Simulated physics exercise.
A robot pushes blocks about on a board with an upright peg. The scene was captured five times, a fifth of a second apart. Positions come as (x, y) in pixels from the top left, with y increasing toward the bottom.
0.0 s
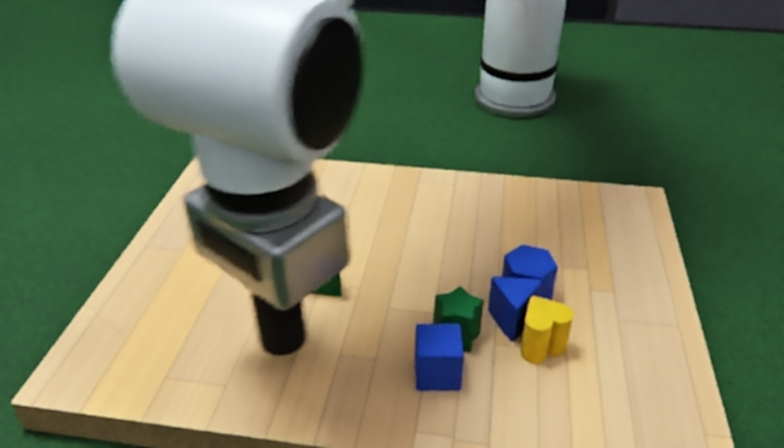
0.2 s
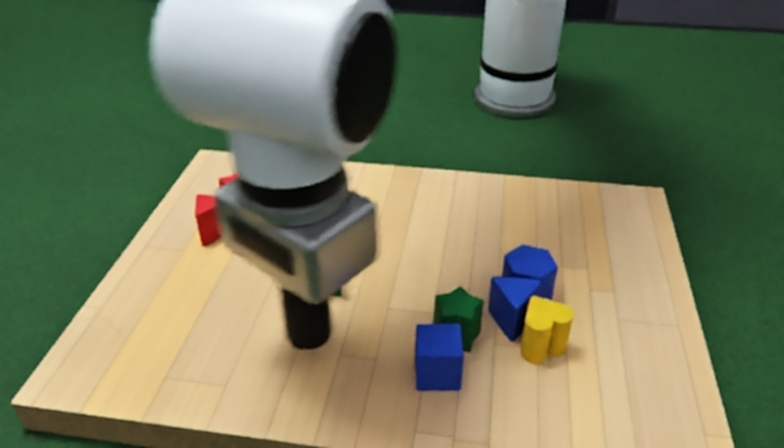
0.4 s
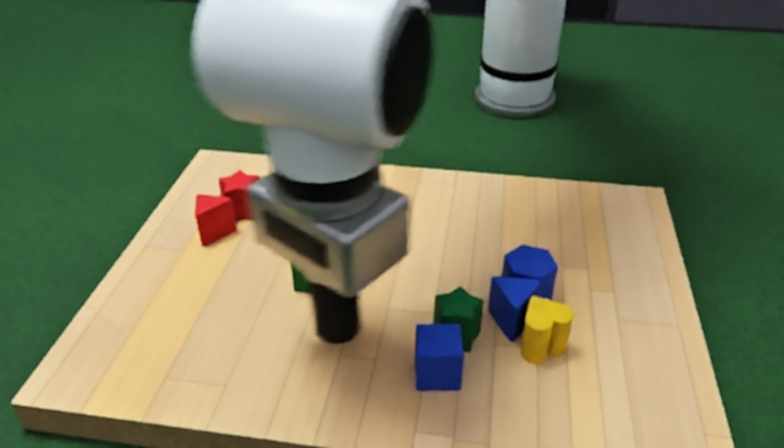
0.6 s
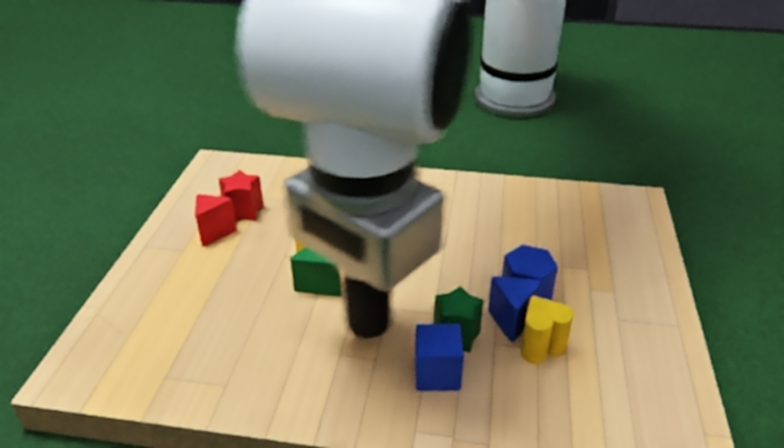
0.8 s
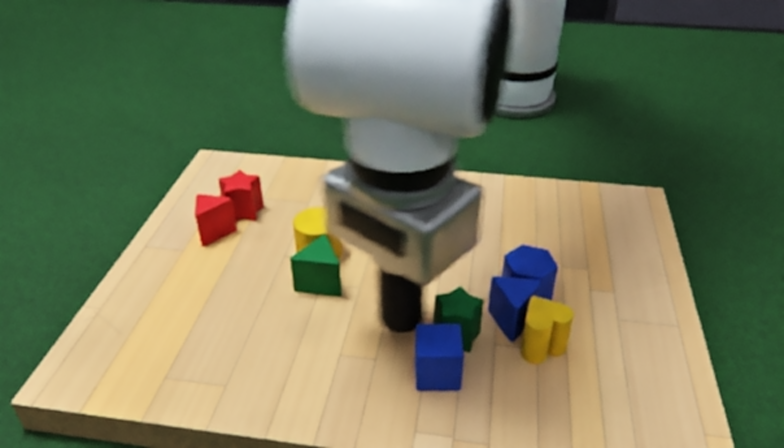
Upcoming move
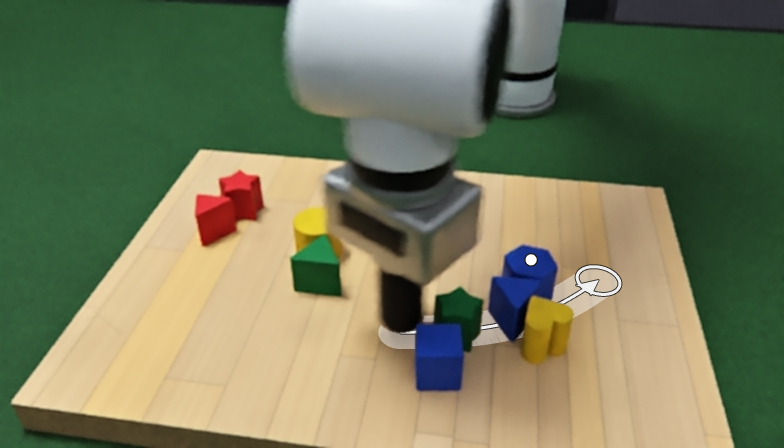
On a wooden board over a green surface, a white robot arm slid its black peg steadily to the right toward some colored blocks, uncovering red, yellow and green ones behind it.
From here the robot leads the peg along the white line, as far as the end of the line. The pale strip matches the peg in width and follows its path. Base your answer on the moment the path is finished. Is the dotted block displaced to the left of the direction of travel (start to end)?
Yes, that is how it ends up.
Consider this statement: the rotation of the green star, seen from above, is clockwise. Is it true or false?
That statement is accurate.
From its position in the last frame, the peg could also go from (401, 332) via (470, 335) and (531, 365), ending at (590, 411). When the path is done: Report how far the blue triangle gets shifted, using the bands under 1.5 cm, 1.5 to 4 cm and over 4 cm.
The answer will be the middling band, 1.5 to 4 cm.
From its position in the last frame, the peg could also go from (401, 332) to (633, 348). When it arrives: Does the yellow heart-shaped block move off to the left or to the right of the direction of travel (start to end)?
Facing from start to end, it shifts right.
The drawn path runs from (401, 332) through (479, 328) and (547, 310) to (598, 280); the dot is on the blue hexagon.
The first path, step by step. One third of the way, peg at (482, 314); green star at (525, 305), turned 35° clockwise; blue triangle at (552, 286); blue hexagon at (534, 258), turned 15° anticlockwise; yellow heart-shaped block at (572, 320), turned 35° clockwise.
Two thirds of the way, peg at (550, 296); green star at (572, 305), turned 80° clockwise; blue triangle at (605, 279), turned 45° anticlockwise; blue hexagon at (548, 245), turned 40° anticlockwise; yellow heart-shaped block at (607, 332), turned 45° clockwise.
At the end, peg at (602, 267); green star at (572, 305), turned 80° clockwise; blue triangle at (644, 274), turned 30° clockwise; blue hexagon at (559, 231), turned 105° anticlockwise; yellow heart-shaped block at (607, 332), turned 45° clockwise.
